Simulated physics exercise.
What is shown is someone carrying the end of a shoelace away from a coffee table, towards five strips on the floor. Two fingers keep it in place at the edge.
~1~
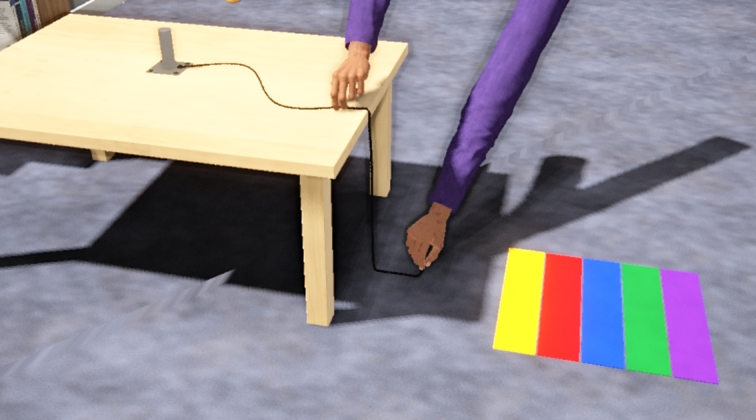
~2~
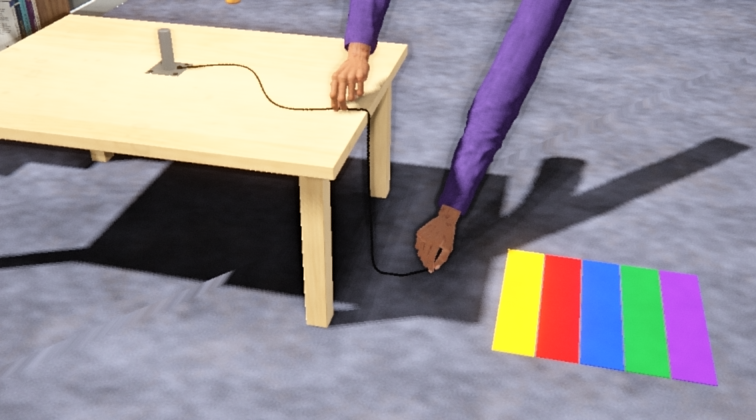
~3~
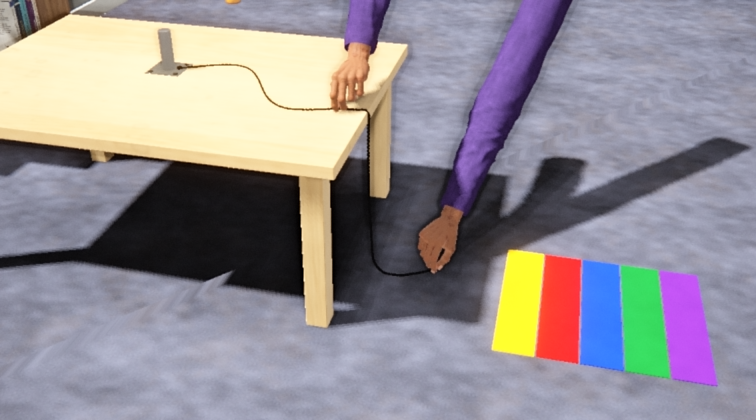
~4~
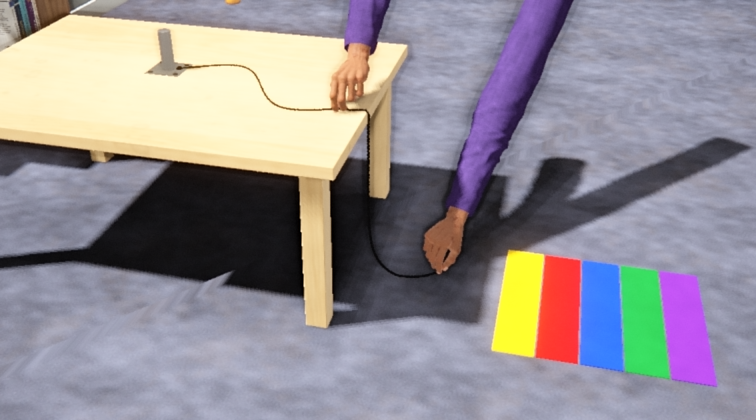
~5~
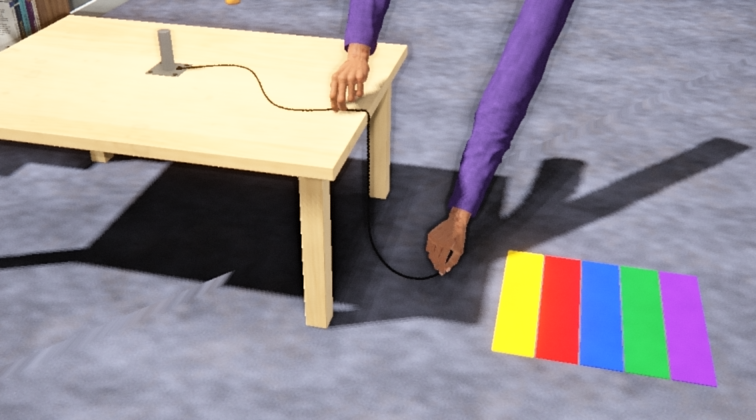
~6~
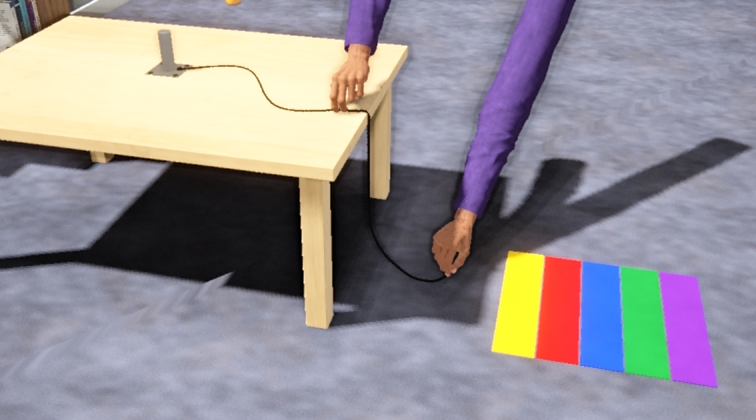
A hand at the end of a purple-sleeved arm draws the tip of a black shoelace slightly rightward near the floor, and the hanging curve slants a little. Another hand pins the lace at the edge of a pale wooden table, where it runs from a small grey post; yellow, red, blue, green and purple strips lie right. The grey floor is seen from above by a still camera.
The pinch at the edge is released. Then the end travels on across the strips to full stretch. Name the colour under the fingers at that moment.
Blue.
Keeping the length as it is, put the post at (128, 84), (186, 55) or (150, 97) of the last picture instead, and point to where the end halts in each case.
The first try gives (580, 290), the second (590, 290) and the third (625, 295).
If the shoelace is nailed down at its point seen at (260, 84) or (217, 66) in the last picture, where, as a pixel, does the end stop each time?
Approximately (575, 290) and (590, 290), respectively.
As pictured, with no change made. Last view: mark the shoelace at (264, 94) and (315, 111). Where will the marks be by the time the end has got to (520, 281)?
You'll find one close to (296, 96) and the other close to (368, 106).
Soon after, end near (520, 282); over yellow.
Then, end near (573, 289); over red.
At full stretch, end near (604, 294); over blue. It halts on the blue strip.
